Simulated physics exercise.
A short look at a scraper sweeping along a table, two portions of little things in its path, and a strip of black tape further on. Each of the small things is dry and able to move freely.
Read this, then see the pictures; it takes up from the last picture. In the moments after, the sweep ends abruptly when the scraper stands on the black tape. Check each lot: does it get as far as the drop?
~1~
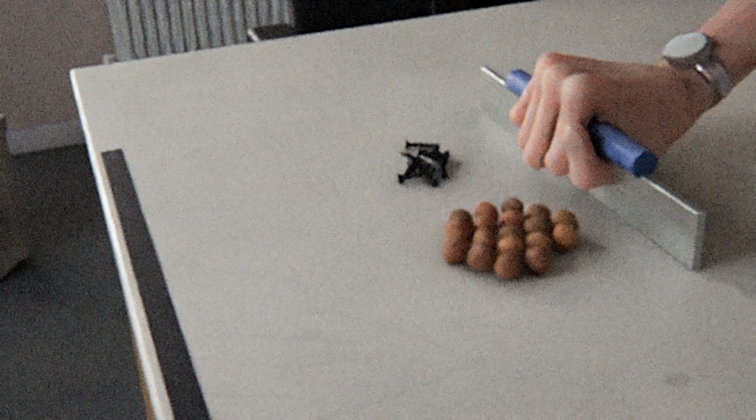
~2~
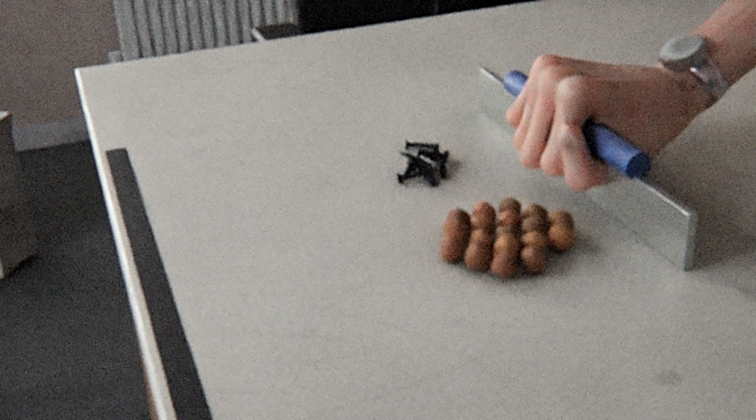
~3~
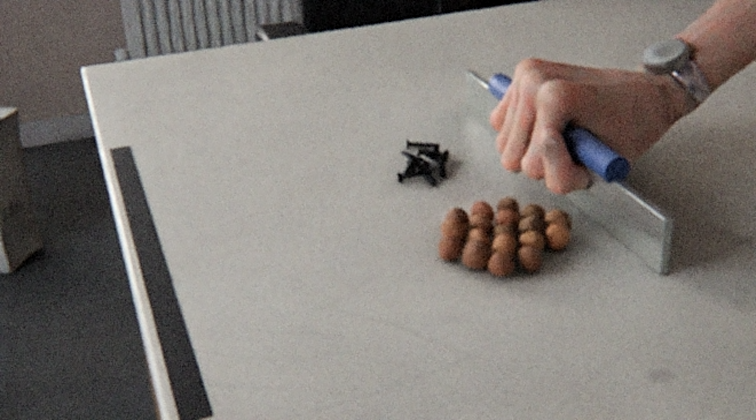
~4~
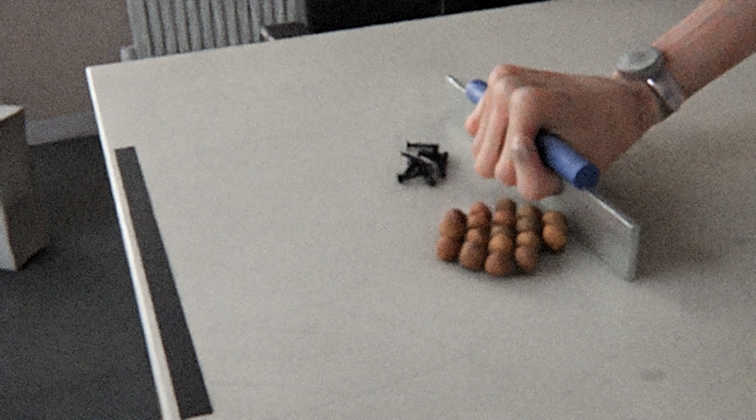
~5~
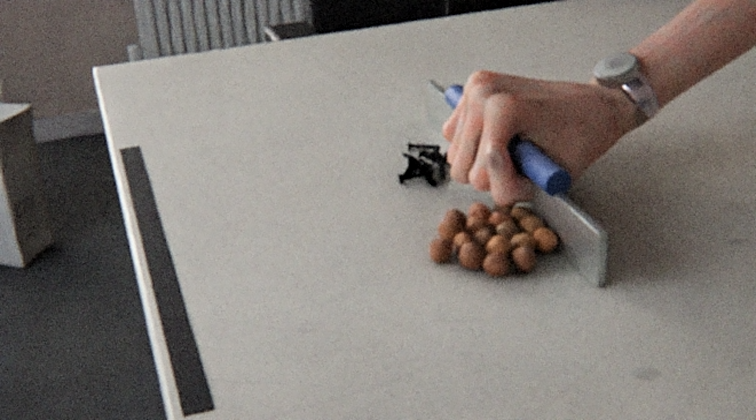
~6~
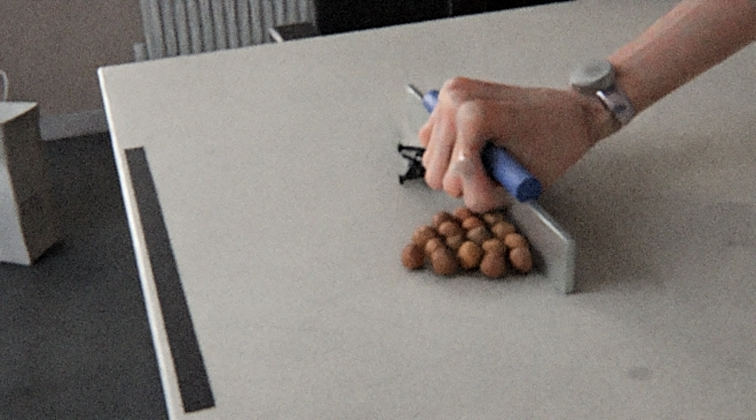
Outcome: The front lot will not stay whole up there, the back lot will not stay whole up there.
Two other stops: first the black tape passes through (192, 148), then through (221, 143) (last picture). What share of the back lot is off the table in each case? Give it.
Try 1 gives 0 percent, try 2 gives 0 percent.
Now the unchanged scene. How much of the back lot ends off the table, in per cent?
About 100 out of every hundred.
Then, 0.93 s on from there, scraper still moving, near (311, 178); front lot all on the table, its front near (255, 288); back lot all on the table, its front near (272, 192).
Then, 1.89 s on from there, scraper stopped at the black tape; front lot near two thirds over the edge; back lot near a third over the edge.
Then, 2.17 s on from there, scraper stopped at the black tape; front lot the whole lot over the edge; back lot the whole lot over the edge.
In the end, scraper stopped at the black tape; front lot the whole lot over the edge; back lot the whole lot over the edge.
